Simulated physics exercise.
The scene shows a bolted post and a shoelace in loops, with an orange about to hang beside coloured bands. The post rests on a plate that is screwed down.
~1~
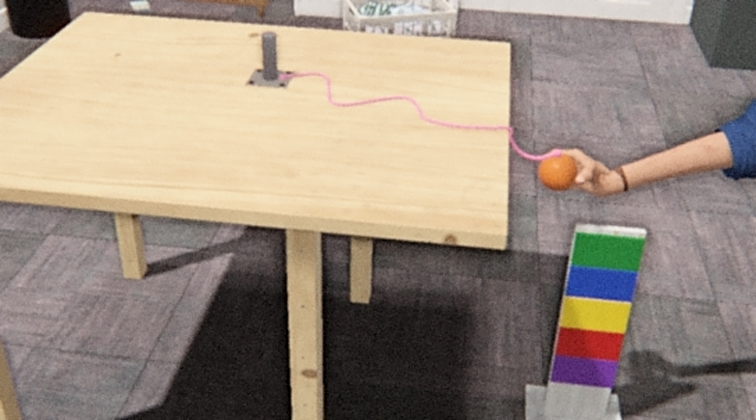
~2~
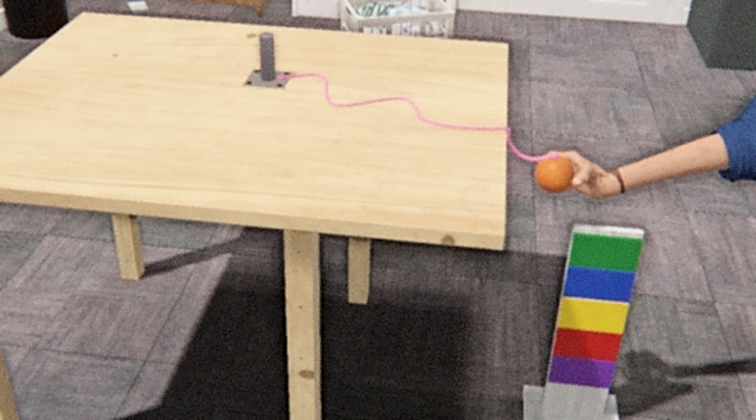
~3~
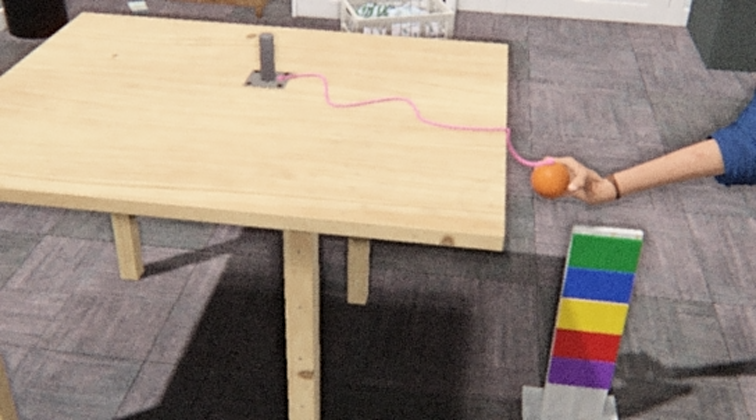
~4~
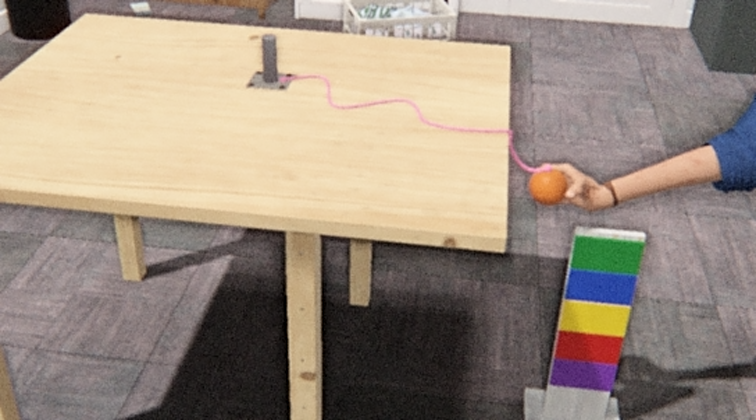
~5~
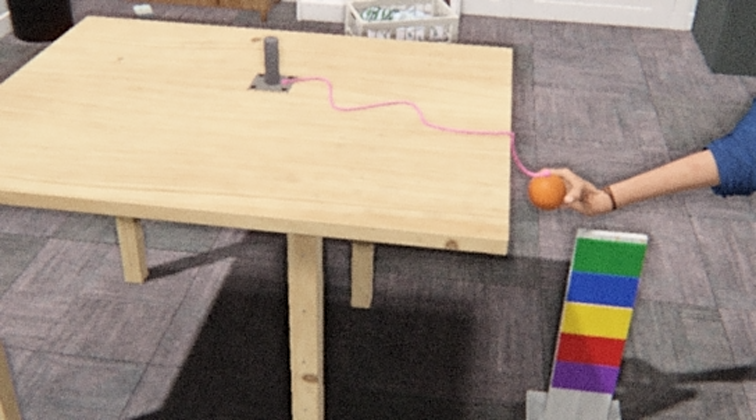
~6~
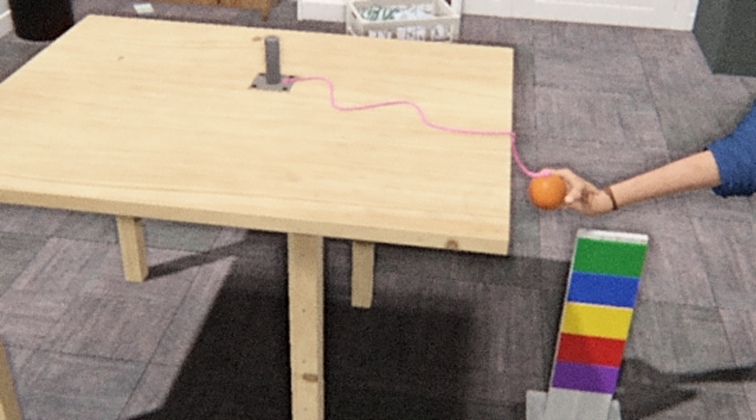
A hand holding an orange tied to a pink shoelace lowers it slightly beside the table.
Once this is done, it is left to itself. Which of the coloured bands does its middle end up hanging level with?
It ends up level with the blue band.
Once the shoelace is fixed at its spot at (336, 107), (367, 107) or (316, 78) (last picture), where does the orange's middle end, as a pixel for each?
It ends up near (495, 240) the first time, (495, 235) the second and (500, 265) the third.
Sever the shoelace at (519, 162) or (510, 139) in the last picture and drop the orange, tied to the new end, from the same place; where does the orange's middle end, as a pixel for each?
Near (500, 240) and (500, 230).
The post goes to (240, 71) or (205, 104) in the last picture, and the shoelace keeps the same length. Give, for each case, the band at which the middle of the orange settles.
The first case gives green, the second gives green.
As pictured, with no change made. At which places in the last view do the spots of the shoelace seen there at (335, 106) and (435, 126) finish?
Final spots: (386, 102), then (511, 140).
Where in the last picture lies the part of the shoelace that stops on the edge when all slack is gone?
Roughly (430, 125).
Soon after, orange near (531, 283); level with blue.
Then, orange near (465, 262); level with blue.
Further on, orange near (508, 277); level with blue.
At rest, orange near (499, 275); level with blue. At blue.
